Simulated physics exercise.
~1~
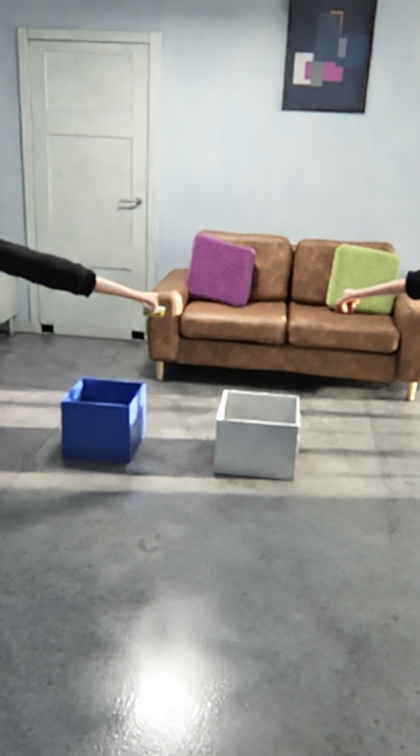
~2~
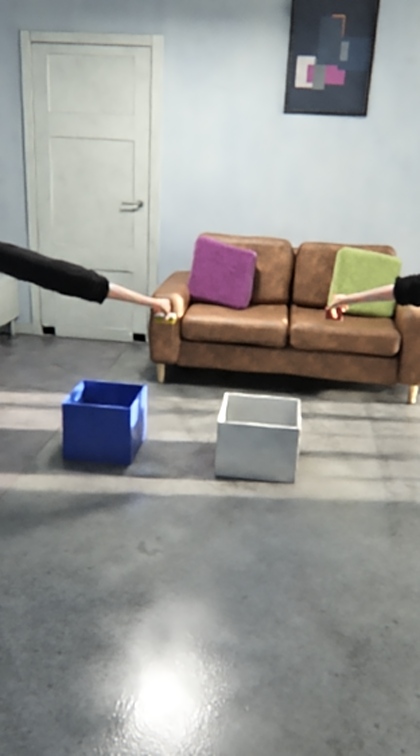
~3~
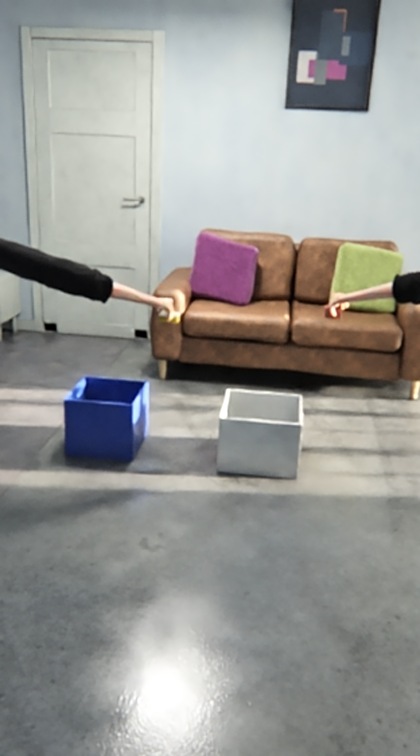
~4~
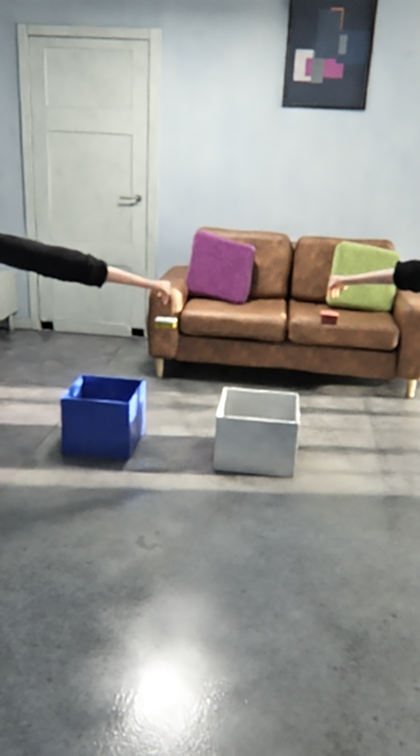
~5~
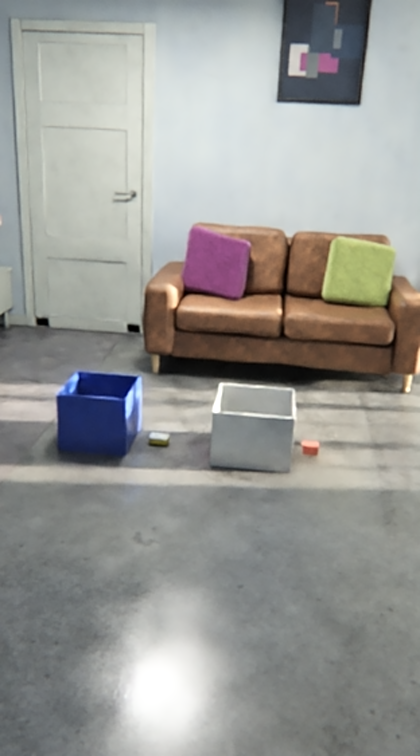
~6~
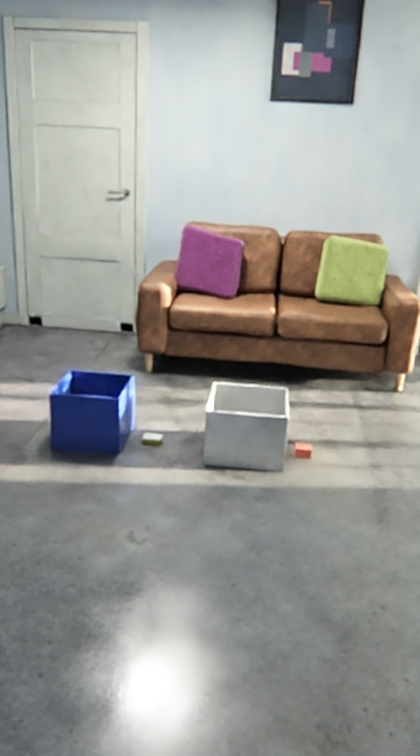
A blue open box and a pale grey one to its right sit on a shiny grey floor, facing a brown leather sofa with purple and green cushions, a white door to the left, in a slightly swaying view. Two dark-sleeved arms reach in from either side, the left hand holding a yellow sponge and the right a small red block. The hands shift slightly inward, then let go, and both objects drop as the arms withdraw. The sponge lands on the floor between the boxes, while the block ends up just right of the grey one, both outside.
